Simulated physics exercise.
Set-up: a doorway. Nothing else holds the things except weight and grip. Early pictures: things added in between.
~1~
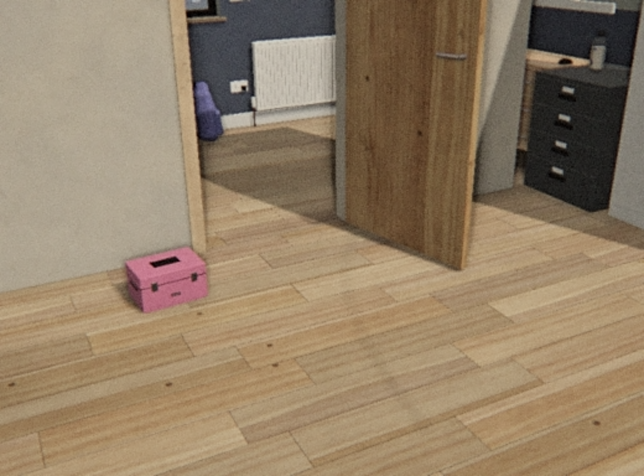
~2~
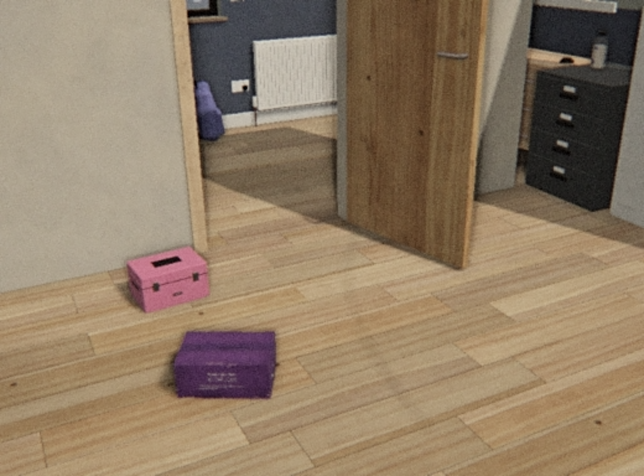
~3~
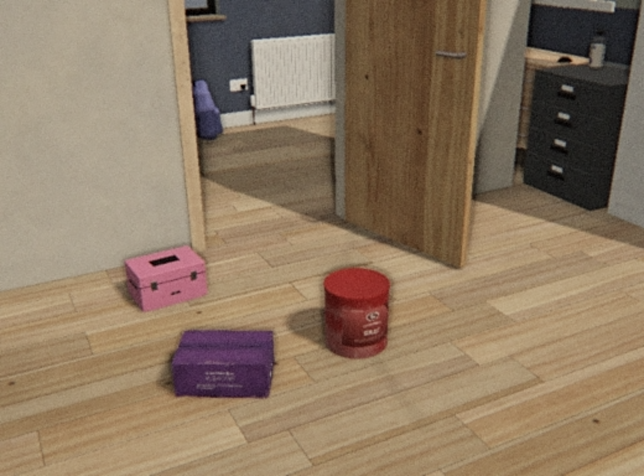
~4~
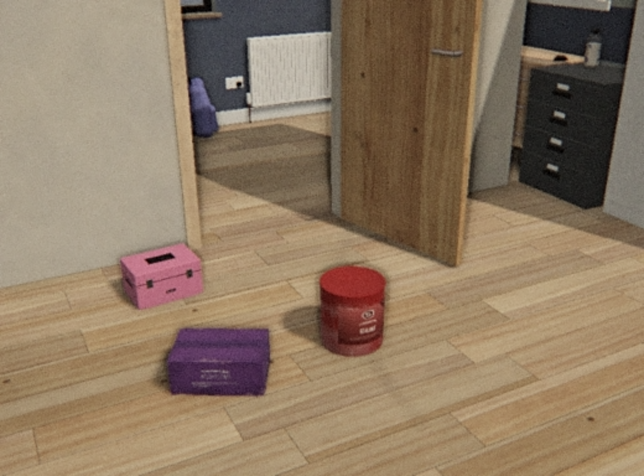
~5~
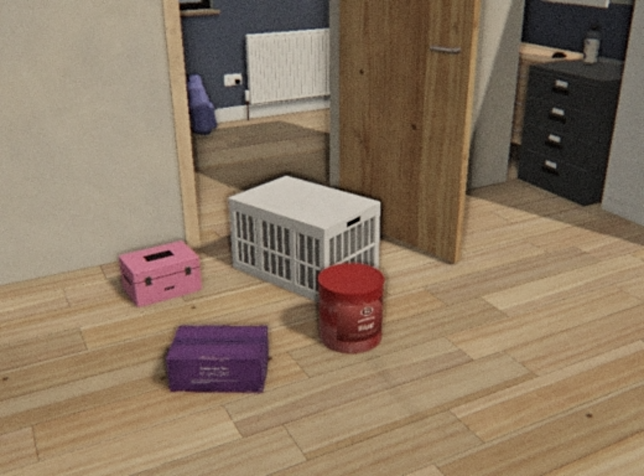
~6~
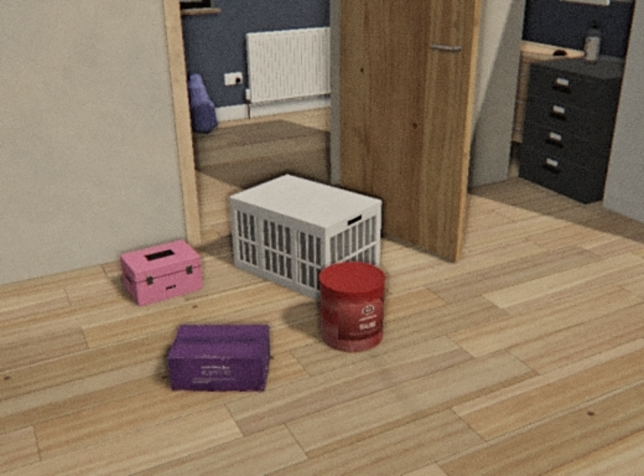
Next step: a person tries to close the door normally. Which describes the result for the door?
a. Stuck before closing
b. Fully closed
a.
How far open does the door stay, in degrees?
Roughly 75°.
Then, 0.40 s after the last picture, open by 96°.
Then, 0.60 s after the last picture, open by 85°.
Then, 0.80 s after the last picture, open by 77°.
At rest, open by 76°; all 4 in place. Seen from the same camera at the end, white chest near (304, 235).
